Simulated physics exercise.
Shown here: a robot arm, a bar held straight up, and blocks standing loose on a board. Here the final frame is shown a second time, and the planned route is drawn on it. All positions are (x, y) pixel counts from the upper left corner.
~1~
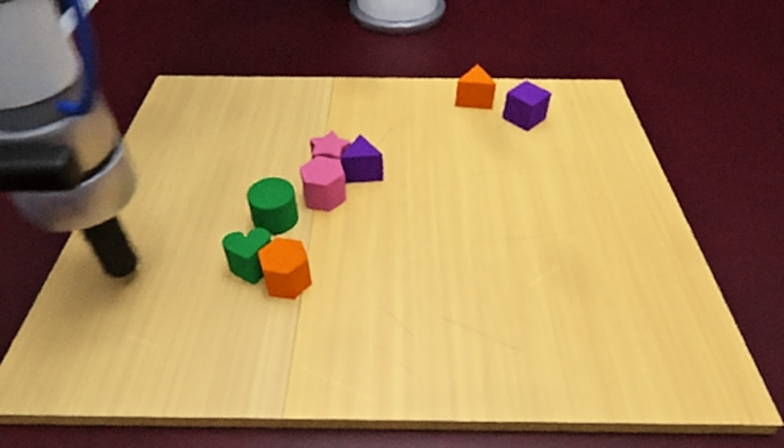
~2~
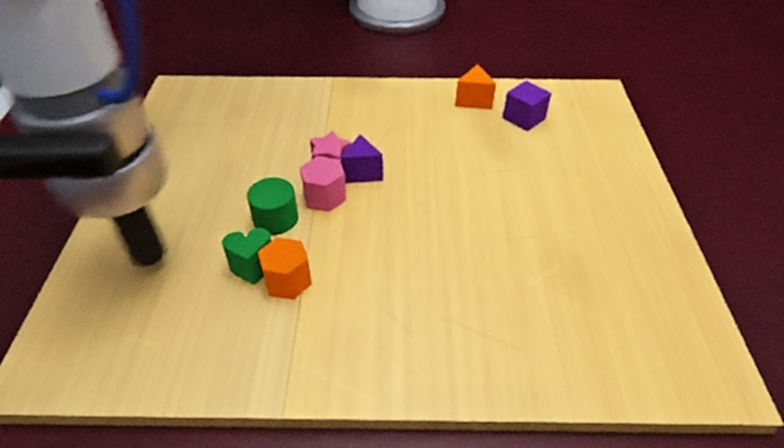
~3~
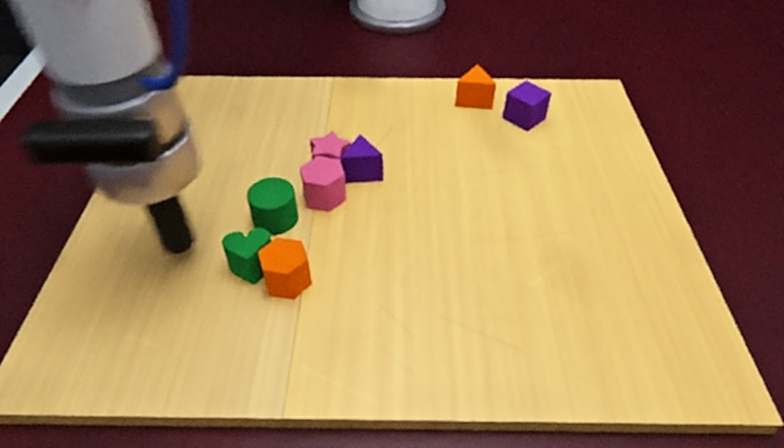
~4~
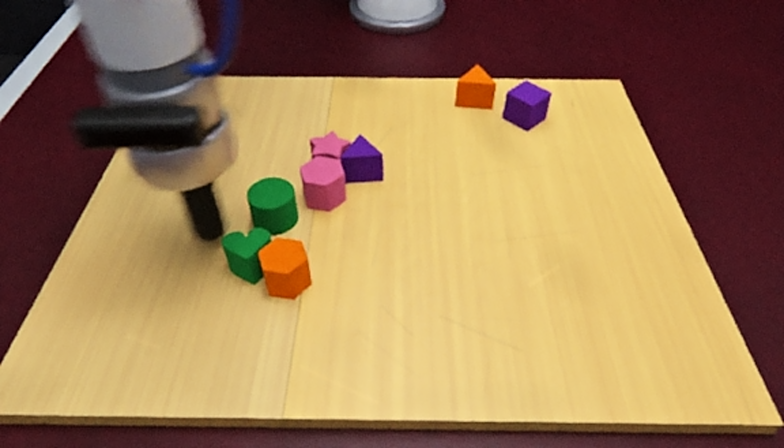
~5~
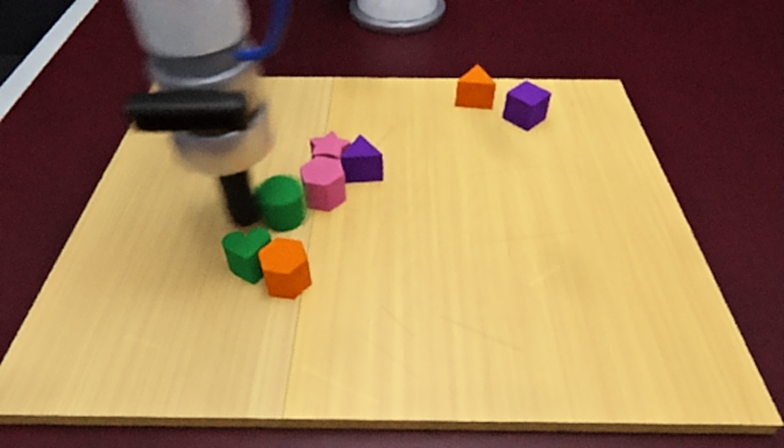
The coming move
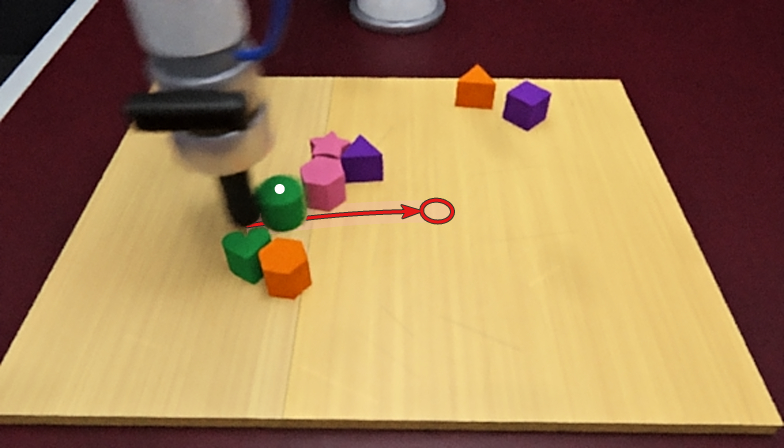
A robot arm moves its bar right across the board and nudges the green round block.
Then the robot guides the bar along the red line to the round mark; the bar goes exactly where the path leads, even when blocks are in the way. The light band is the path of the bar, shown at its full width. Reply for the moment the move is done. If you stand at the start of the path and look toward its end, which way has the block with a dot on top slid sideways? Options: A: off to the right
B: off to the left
I'll go with A - off to the right.
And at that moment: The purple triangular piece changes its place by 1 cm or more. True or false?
The statement is correct.
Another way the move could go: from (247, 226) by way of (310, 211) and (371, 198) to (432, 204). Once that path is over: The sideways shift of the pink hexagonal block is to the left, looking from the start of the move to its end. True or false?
The claim holds.
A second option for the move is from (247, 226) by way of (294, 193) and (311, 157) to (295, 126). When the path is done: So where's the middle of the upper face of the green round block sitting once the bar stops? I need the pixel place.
Final place: (320, 181).
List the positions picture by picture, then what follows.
Tip of the bar at (122, 266), middles of tops, green heart block at (246, 241), green round block at (270, 192), pink hexagonal block at (322, 170), purple triangular piece at (361, 148), in the first frame.
Bar at (150, 255), nothing pushed, in the second frame.
Bar at (179, 243), nothing pushed, in the third frame.
Bar at (211, 231), nothing pushed, in the fourth frame.
Bar at (245, 217), green heart block at (246, 241), green round block at (280, 189), pink hexagonal block at (322, 170), purple triangular piece at (361, 148), in the fifth frame.
The line goes from (247, 226) through (343, 215) to (437, 211); the dot is on the green round block.
The first path, step by step. One third of the way, bar at (310, 209); green round block at (348, 191); pink hexagonal block at (359, 162), turned 60° anticlockwise; purple triangular piece at (367, 142), turned 20° clockwise.
Two thirds of the way, bar at (374, 204); green round block at (411, 196); pink hexagonal block at (363, 162), turned 75° anticlockwise; purple triangular piece at (367, 140), turned 15° clockwise.
At the end, bar at (438, 202); green heart block unmoved; green round block at (461, 209); pink hexagonal block at (363, 162), turned 75° anticlockwise; purple triangular piece at (367, 140), turned 15° clockwise.
